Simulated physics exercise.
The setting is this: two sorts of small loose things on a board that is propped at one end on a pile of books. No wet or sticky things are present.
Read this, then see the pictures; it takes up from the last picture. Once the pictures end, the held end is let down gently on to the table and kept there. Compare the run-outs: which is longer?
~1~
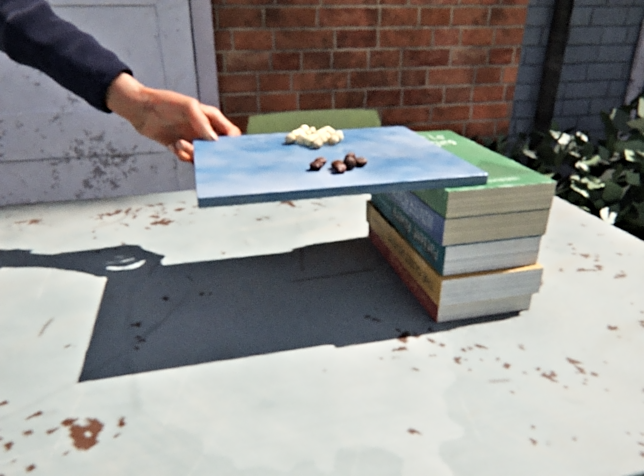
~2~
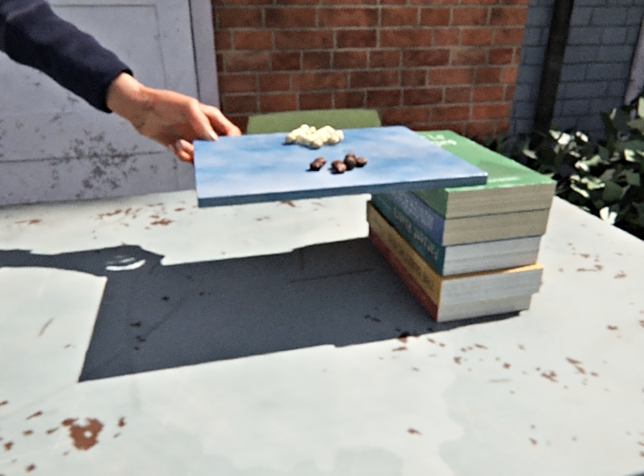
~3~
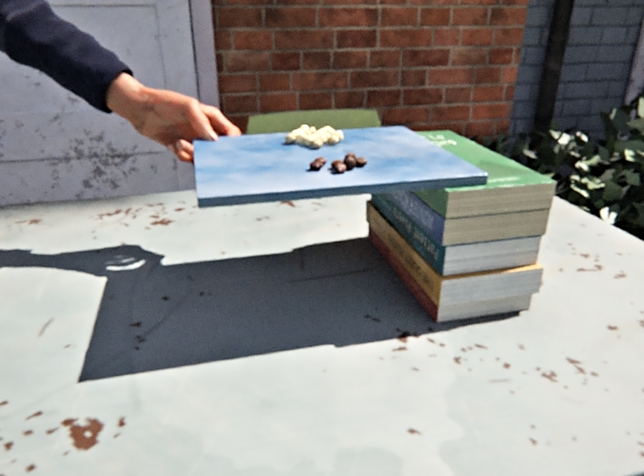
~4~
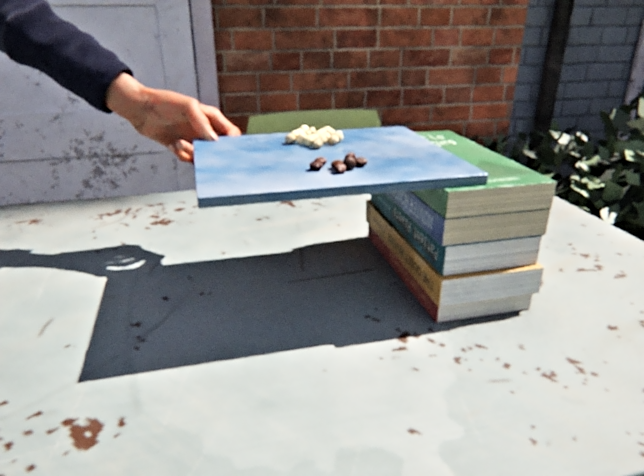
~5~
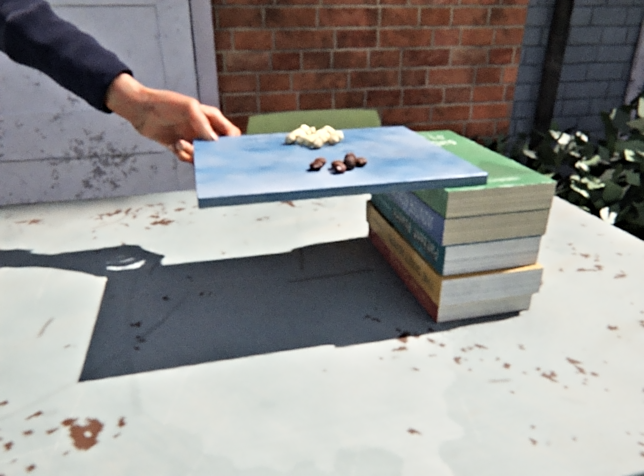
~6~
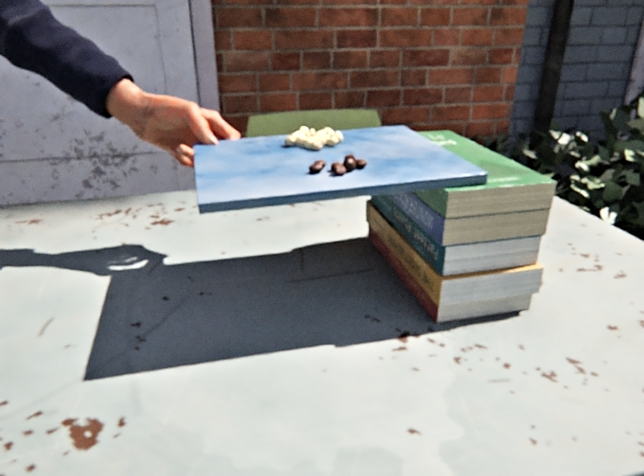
Background group.
Then, 0.51 s after the last picture, board sloping at 17°; front portion all still on the board; back portion all still on the board.
Then, 1.06 s after the last picture, board sloping at 35°; front portion all still on the board; back portion mostly less than half a board's length out.
Then, 1.71 s after the last picture, board resting at 40°; front portion mostly at the foot of the board; back portion mostly up to a board's length out.
At rest, board resting at 40°; front portion mostly at the foot of the board; back portion mostly up to a board's length out; the back portion has gone farther.
